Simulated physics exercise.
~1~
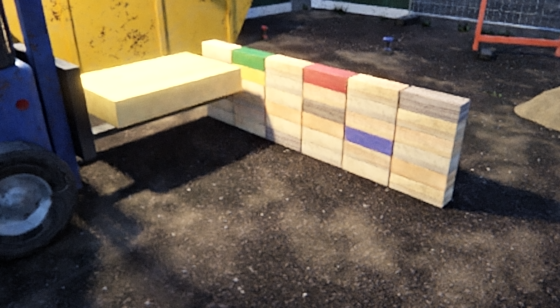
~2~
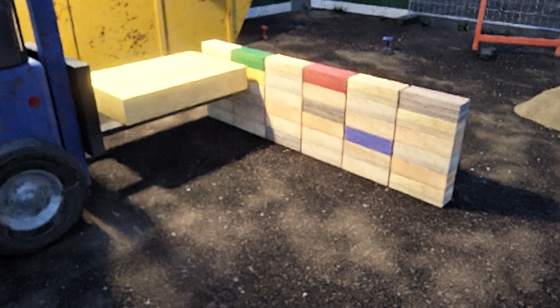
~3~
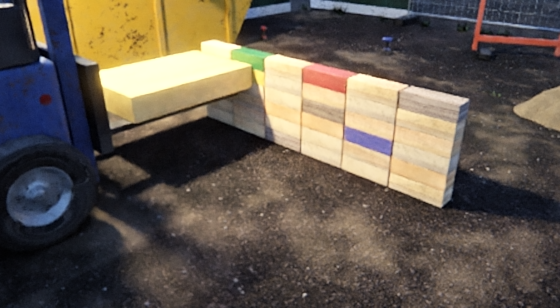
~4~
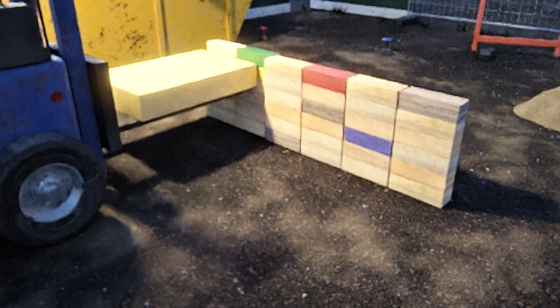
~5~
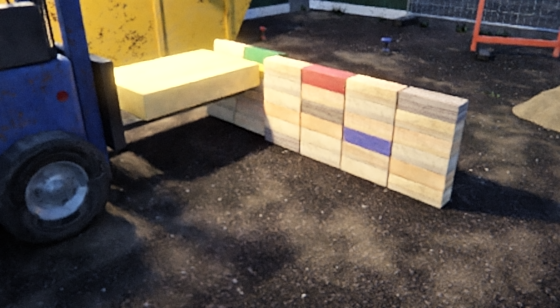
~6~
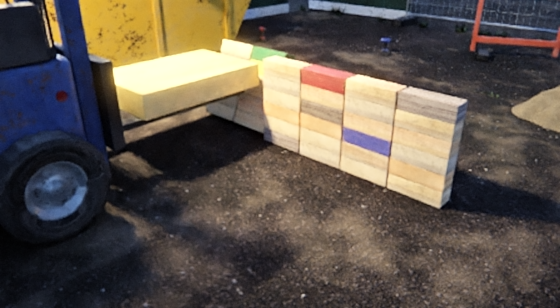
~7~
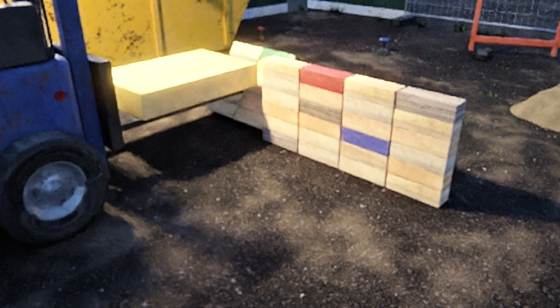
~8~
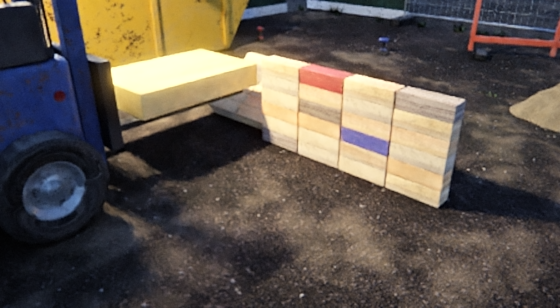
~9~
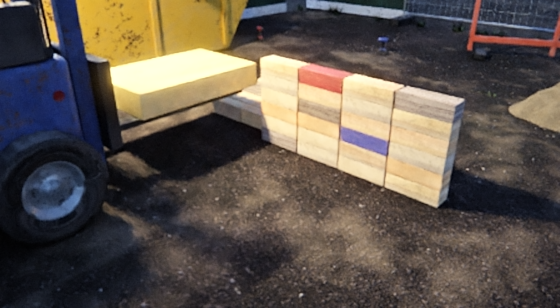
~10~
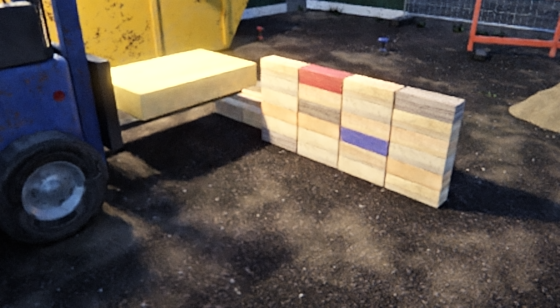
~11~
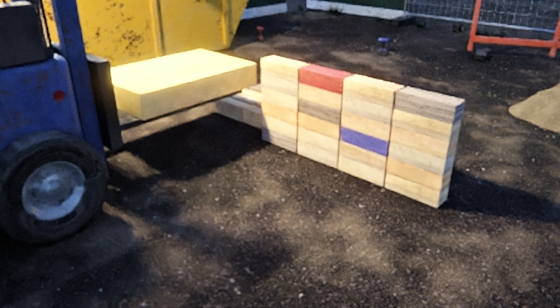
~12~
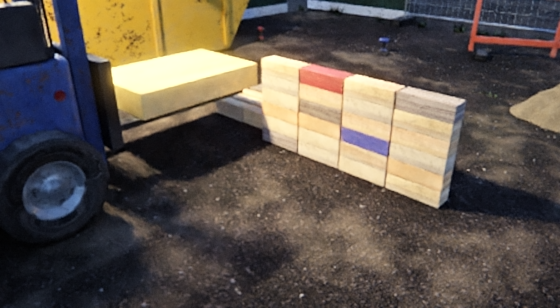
At first, a blue lift truck at the left holds a large pale yellow block on its raised forks, close to a free-standing wall of stacked timber pieces marked here and there with green, red and blue. The truck edges forward to the right, and its load presses against the far left part of the wall. The truck then stops, but the columns at that end, including the green piece, lean away and topple backward together. The remaining four columns stay upright, with the red and blue pieces still in place, while fallen timber lies behind the load.
